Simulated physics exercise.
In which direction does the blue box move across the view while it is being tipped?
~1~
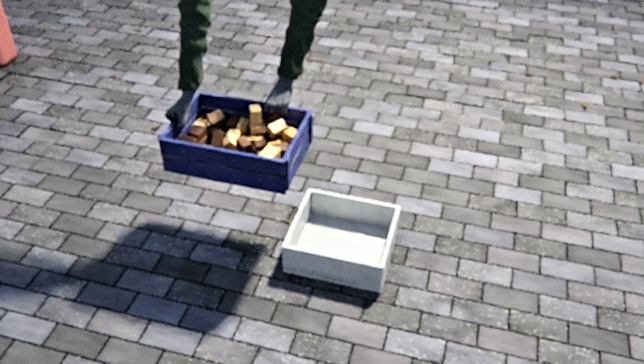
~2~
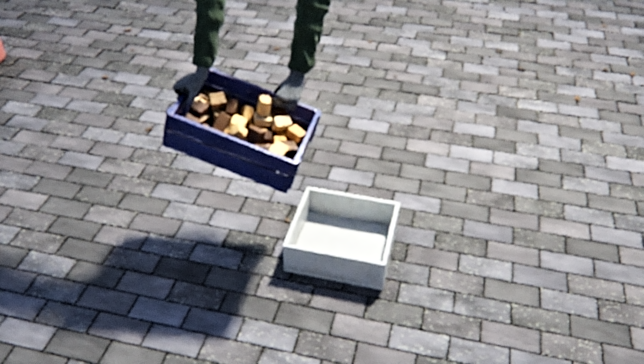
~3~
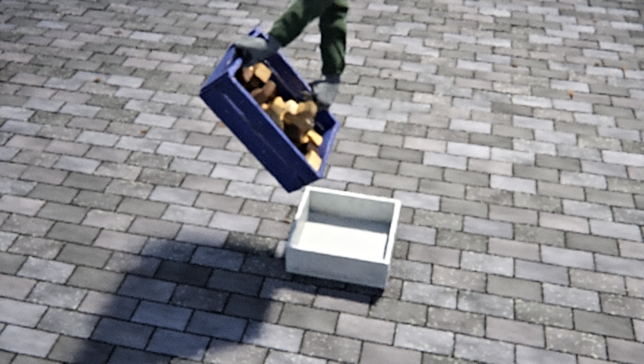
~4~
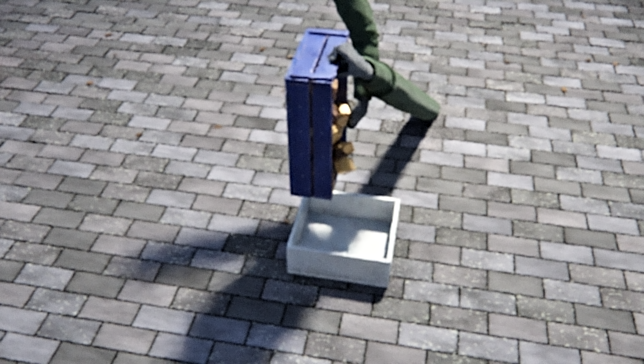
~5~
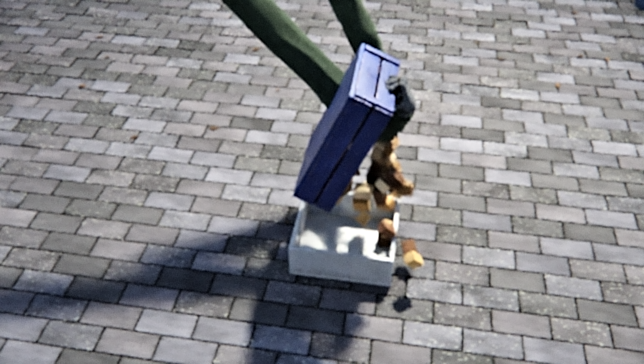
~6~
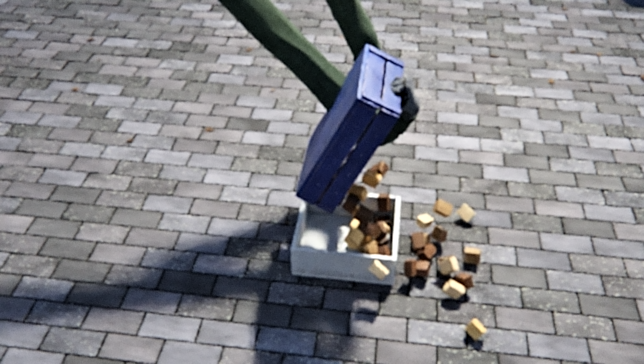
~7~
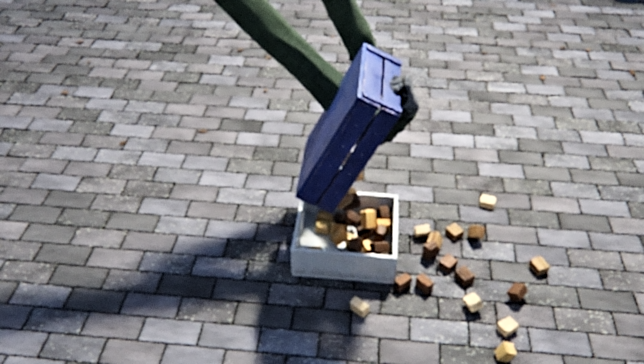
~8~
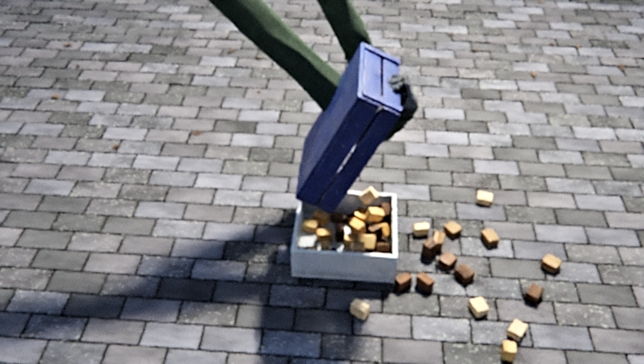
The blue box moves to the right, ending up over the white tray.
